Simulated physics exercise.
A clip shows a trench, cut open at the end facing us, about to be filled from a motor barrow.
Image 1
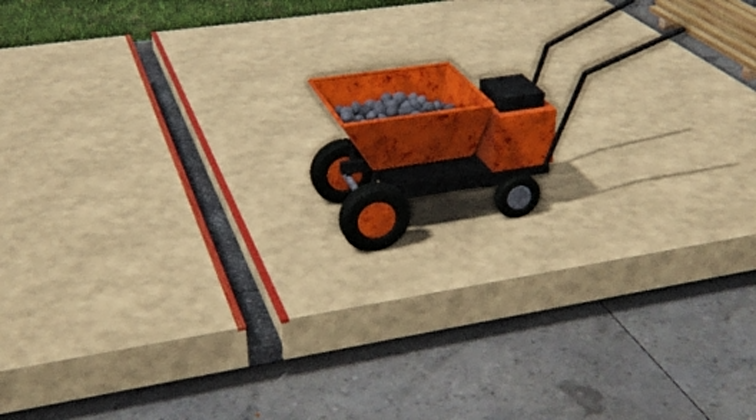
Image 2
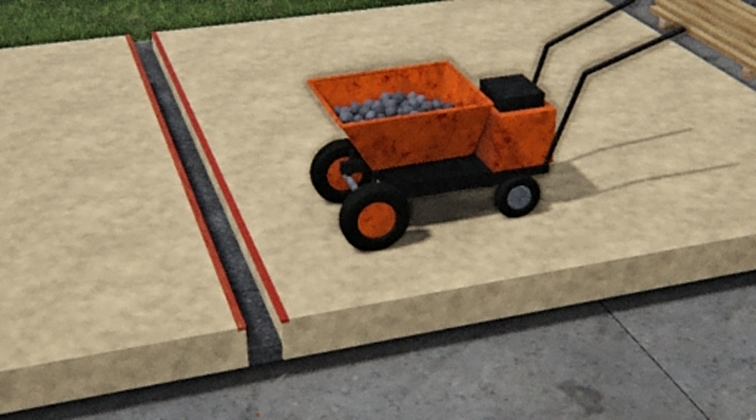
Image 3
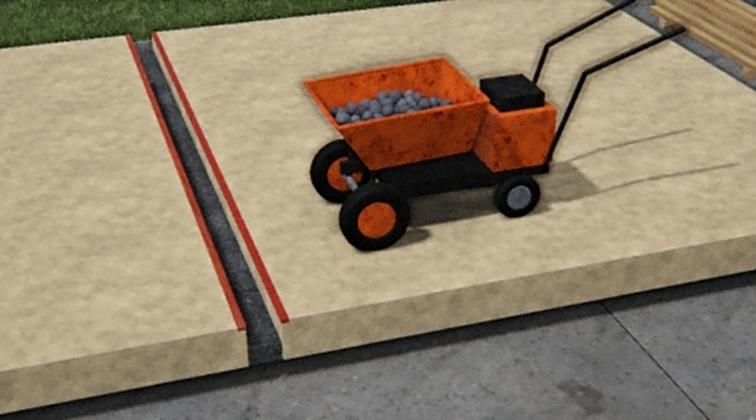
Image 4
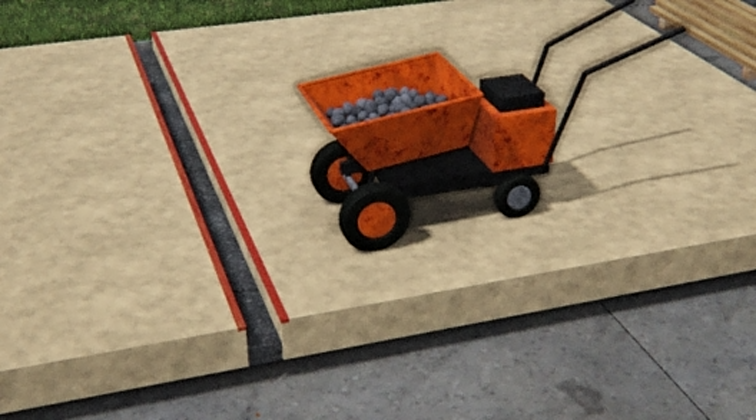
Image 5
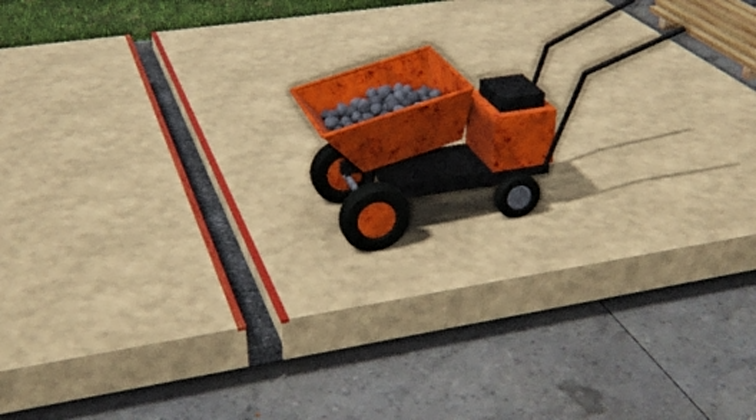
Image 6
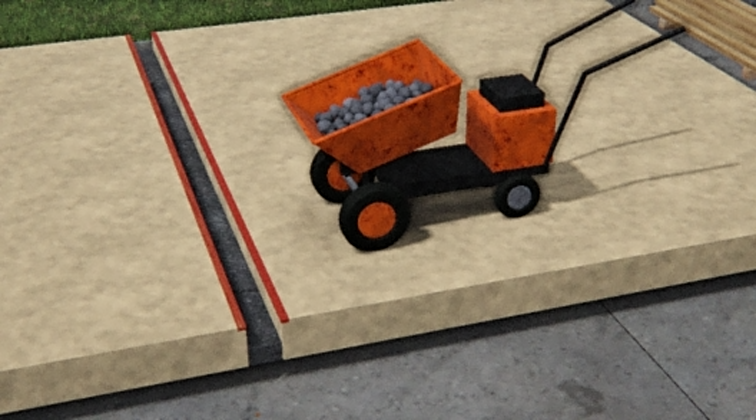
In the video, an orange motor barrow loaded with round grey cobbles stands on a pale slab to the right of a narrow, red-edged trench. Its wheels stay still while the skip gradually tilts forward, toward the left.
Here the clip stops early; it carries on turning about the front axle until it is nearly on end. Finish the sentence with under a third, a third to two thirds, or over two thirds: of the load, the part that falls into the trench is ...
The part that falls into the trench is a third to two thirds.
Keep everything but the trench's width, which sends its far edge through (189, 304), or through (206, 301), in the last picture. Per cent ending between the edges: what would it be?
First case 90 %, second case 80 %.
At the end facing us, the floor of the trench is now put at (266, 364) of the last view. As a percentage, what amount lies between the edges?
The share would be roughly 80 per cent.
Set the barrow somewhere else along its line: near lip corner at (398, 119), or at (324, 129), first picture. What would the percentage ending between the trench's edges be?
First spot: Roughly 30 percent; second spot: Roughly 50 percent.
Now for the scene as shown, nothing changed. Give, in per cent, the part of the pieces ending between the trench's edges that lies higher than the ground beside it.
Around 30 in a hundred.
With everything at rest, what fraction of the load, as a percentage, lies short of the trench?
Share: Near 5 %.
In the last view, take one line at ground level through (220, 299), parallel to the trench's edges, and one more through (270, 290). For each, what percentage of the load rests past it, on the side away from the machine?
The first comes to 10 per cent, the second to 70 per cent.
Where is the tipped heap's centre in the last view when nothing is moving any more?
About (227, 248).
Just after the last frame, skip tipped steeply; every one in the skip.
A moment on, skip tipped right over; the larger part in the skip; just a few short of the trench; roughly a quarter in or heaped over the trench; just a few beyond it.
Further on, skip tipped right over; roughly a quarter in the skip; just a few short of the trench; roughly half in or heaped over the trench; about a tenth beyond it.
When it is over, skip tipped right over; roughly a quarter in the skip; just a few short of the trench; roughly half in or heaped over the trench; roughly a quarter beyond it.
